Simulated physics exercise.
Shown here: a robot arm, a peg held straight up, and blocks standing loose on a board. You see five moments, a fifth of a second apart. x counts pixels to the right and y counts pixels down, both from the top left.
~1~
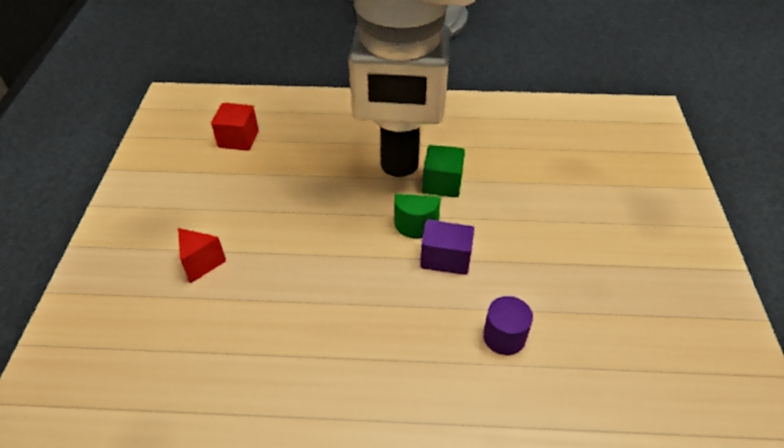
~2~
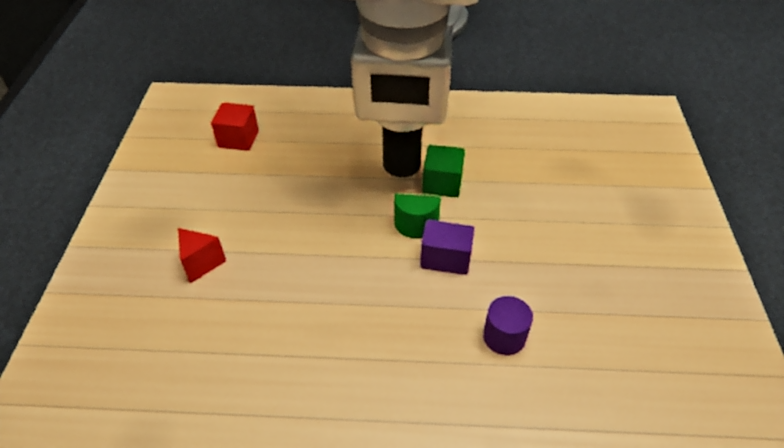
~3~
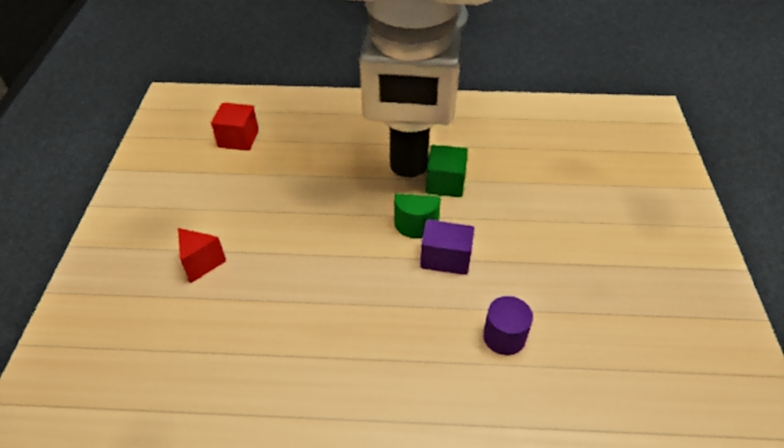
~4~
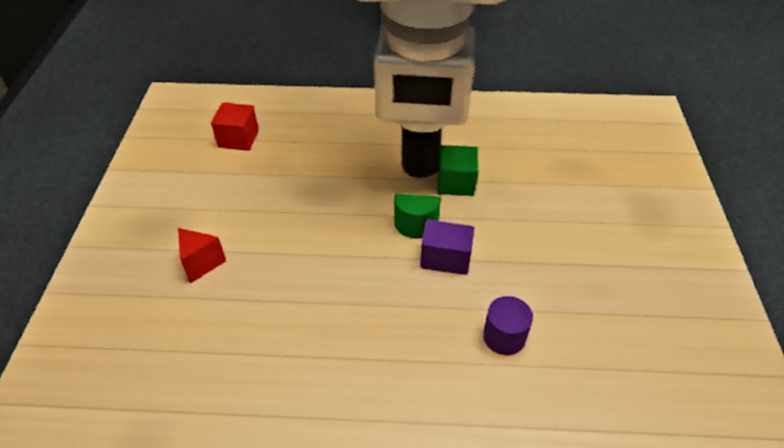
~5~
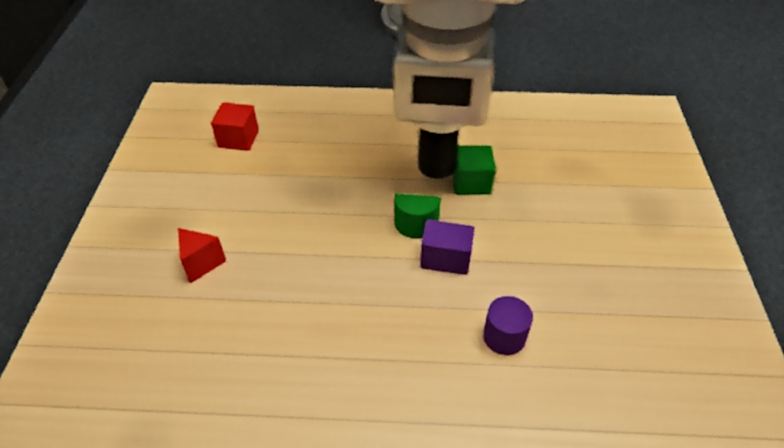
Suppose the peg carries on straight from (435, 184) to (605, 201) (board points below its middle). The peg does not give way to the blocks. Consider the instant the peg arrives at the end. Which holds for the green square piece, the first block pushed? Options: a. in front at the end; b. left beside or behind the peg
I choose b.
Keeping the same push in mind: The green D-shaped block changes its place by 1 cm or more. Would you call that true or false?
The claim does not hold.
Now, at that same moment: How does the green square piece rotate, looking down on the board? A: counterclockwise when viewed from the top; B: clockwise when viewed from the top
That would be A.
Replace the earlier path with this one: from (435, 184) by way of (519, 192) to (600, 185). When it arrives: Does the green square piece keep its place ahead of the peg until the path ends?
My answer is yes.
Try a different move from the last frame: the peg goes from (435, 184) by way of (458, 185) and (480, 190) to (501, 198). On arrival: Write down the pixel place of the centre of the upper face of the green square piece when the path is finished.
Near (537, 159).
What follows on the original path. One third of the way, peg at (494, 173); green square piece at (531, 158), turned 30° anticlockwise.
Two thirds of the way, peg at (552, 178); green square piece at (578, 153), turned 55° anticlockwise.
At the end, peg at (611, 183); green D-shaped block in place; green square piece at (594, 148), turned 80° anticlockwise.
